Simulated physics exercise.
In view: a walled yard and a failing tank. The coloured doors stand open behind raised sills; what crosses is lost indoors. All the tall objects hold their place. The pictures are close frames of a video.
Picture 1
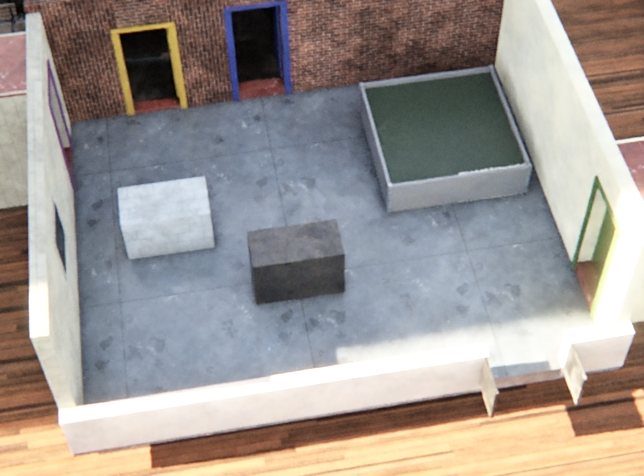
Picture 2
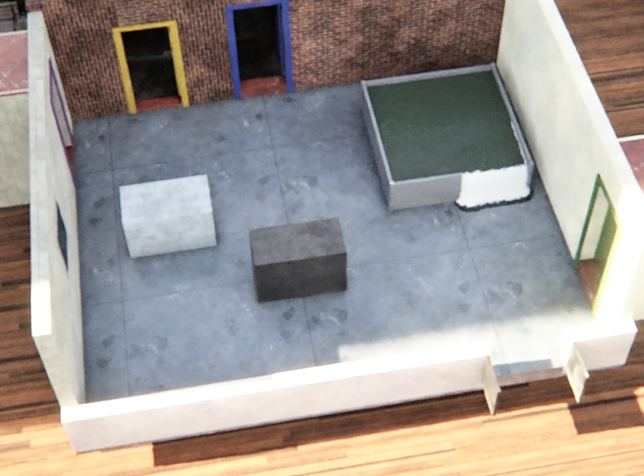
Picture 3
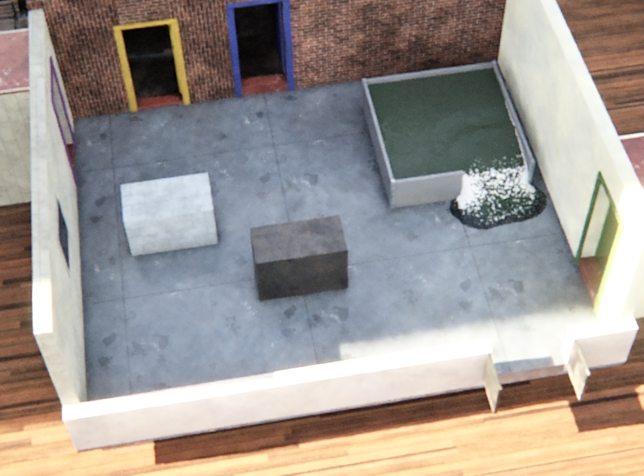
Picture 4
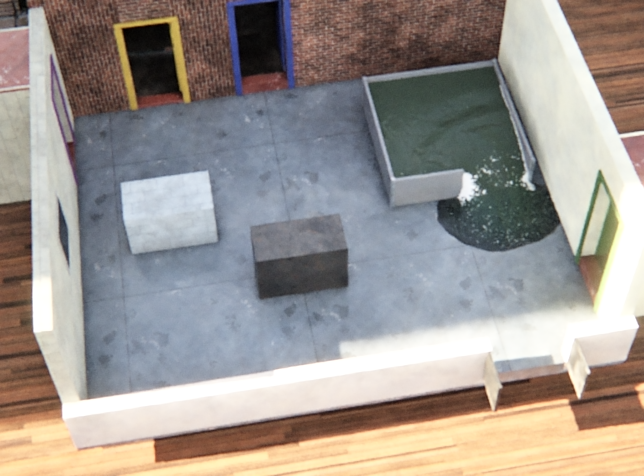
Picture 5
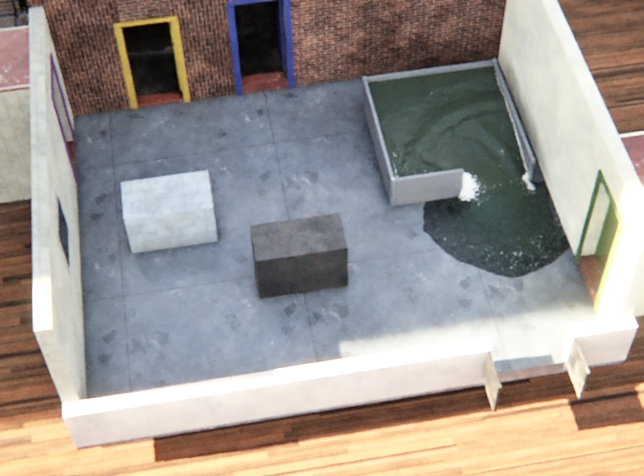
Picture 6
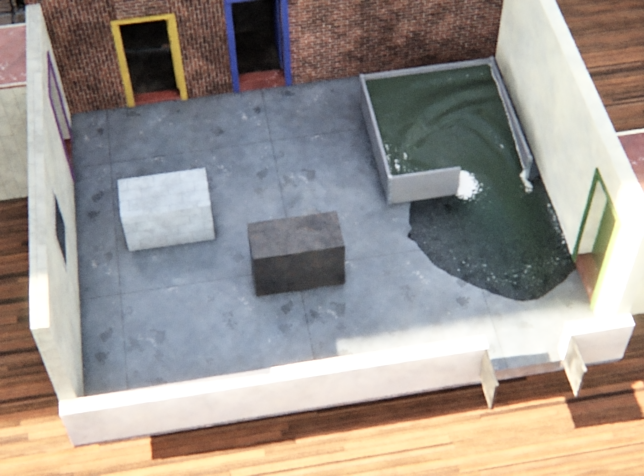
Dark green water bursts from the front right corner of a raised grey tank in a walled yard, foaming at the gap, then spreads across the grey floor toward the green-framed doorway, while the pale and dark blocks stay still.
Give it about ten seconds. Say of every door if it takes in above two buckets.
The blue door stays under that; the yellow door stays under that; the green door stays under that; the purple door stays under that.
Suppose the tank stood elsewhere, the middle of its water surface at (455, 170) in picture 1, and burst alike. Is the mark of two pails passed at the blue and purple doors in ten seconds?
My reading: Blue lets less in; purple keeps below it.
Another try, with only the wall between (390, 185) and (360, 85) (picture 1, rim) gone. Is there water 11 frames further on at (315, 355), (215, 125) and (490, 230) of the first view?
In that order: Clear, under water, no water.
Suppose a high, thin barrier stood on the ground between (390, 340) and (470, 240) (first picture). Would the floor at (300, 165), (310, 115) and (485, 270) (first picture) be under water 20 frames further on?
In turn: No water, no water, under water.
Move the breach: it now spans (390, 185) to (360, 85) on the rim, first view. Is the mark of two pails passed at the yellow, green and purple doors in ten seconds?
One by one: Yellow takes more, green is under, purple floods.
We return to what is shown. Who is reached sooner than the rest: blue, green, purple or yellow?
The green one.
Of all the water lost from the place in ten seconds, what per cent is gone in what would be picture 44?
About 70 per cent.
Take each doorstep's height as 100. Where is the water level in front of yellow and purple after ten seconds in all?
About 0 and 30 per cent.
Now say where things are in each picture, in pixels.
The tank at (443, 127) is whole and still, in the first frame.
Water pours out at (493, 186) and has run to (528, 193), in the second frame.
The front is at (541, 203), out from the gap at (494, 185), in the third frame.
Water pours out at (494, 184) and has run to (491, 247), in the fourth frame.
The front is at (510, 273), out from the gap at (494, 183), in the fifth frame.
The front is at (537, 293), out from the gap at (491, 181), in the sixth frame.
A moment on, water covers 20 % of the floor; the blue door not reached, the yellow door not reached, the green door wet at the sill, nothing in, the purple door not reached.
Next, water covers 20 % of the floor; the blue door not reached, the yellow door not reached, the green door wet at the sill, nothing in, the purple door not reached.
Then, water covers 25 % of the floor; the blue door not reached, the yellow door not reached, the green door wet at the sill, nothing in, the purple door not reached.
Later, water covers 50 % of the floor; the blue door not reached, the yellow door not reached, the green door under two buckets in, the purple door not reached.
In the end, water covers 65 % of the floor; the blue door not reached, the yellow door not reached, the green door under two buckets in, the purple door wet at the sill, nothing in.
